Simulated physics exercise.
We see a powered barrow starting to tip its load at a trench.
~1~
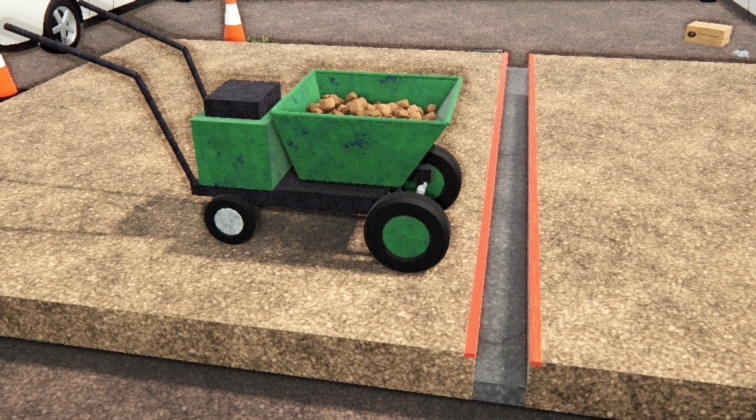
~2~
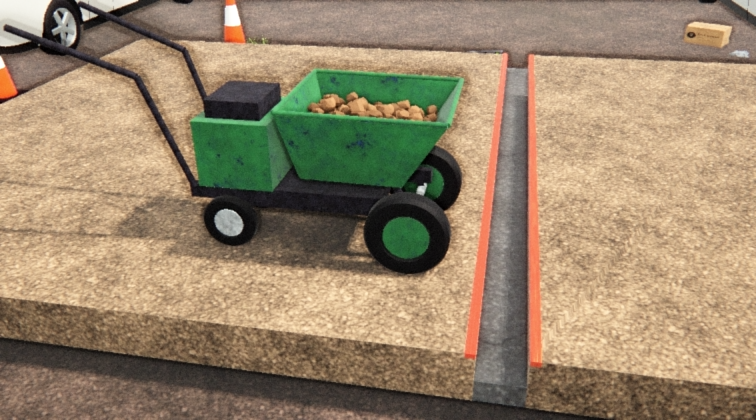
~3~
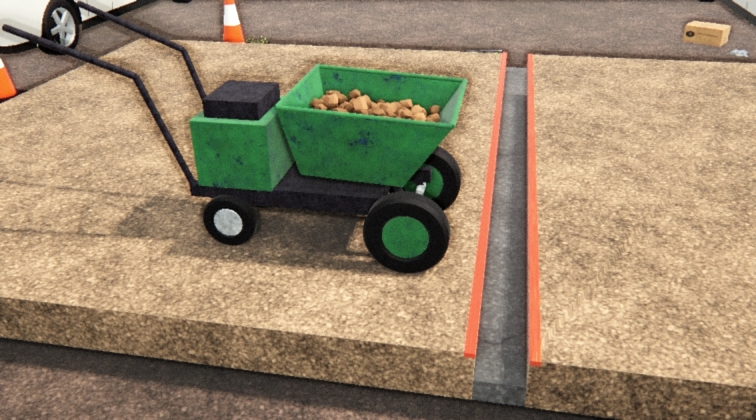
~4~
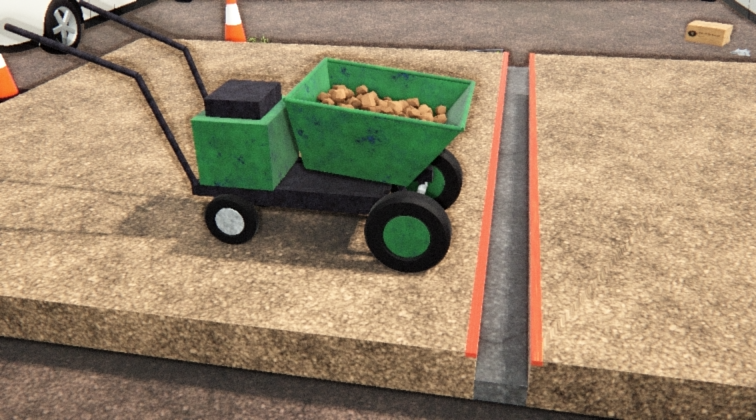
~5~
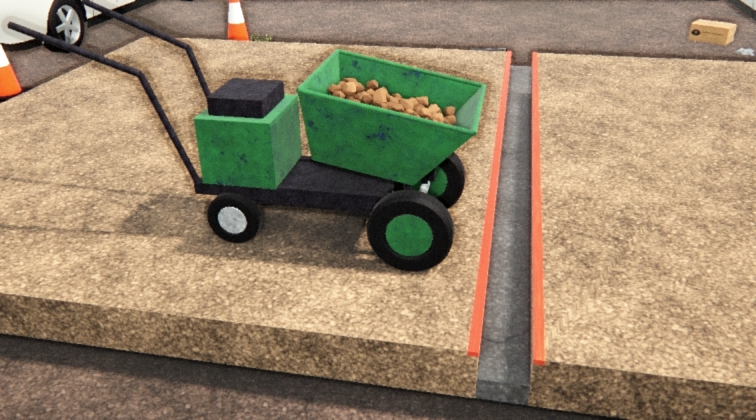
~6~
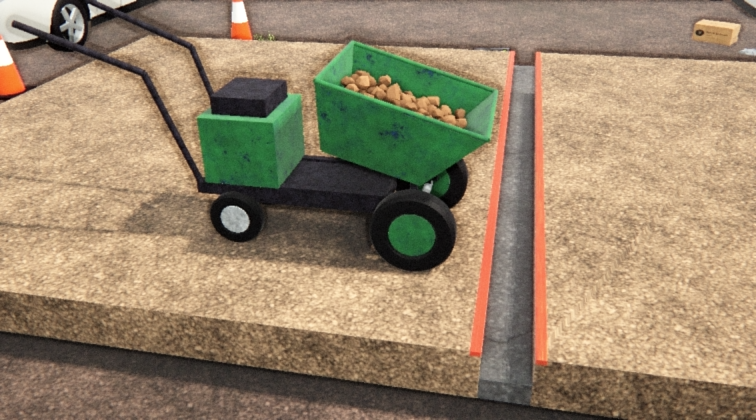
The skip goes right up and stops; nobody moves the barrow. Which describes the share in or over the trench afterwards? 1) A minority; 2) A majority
(1) A minority.
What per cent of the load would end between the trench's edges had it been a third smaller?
That works out at around 20 percent.
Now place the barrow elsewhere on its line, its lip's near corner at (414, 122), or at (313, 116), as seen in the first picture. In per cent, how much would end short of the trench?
0 and 60 in a hundred, in that order.
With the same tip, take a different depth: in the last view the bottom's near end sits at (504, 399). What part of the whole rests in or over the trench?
The share would be roughly 10 per cent.
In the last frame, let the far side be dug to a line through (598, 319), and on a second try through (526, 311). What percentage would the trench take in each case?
In order: Near 80, then 0 percent.
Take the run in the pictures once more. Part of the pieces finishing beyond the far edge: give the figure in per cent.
Roughly 70 in a hundred.
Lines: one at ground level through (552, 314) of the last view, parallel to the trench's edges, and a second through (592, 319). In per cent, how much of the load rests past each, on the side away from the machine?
The first gives 60 %, the second 30 %.
Soon, skip tipped steeply; all in the skip.
A while on, skip tipped steeply; nearly all in the skip; a small part beyond it; a stray few falling.
Towards the end, skip tipped right over; about a third in the skip; a stray few in or heaped over the trench; about two thirds beyond it.
Finally, skip tipped right over; about a quarter in the skip; a small part in or heaped over the trench; most beyond it.
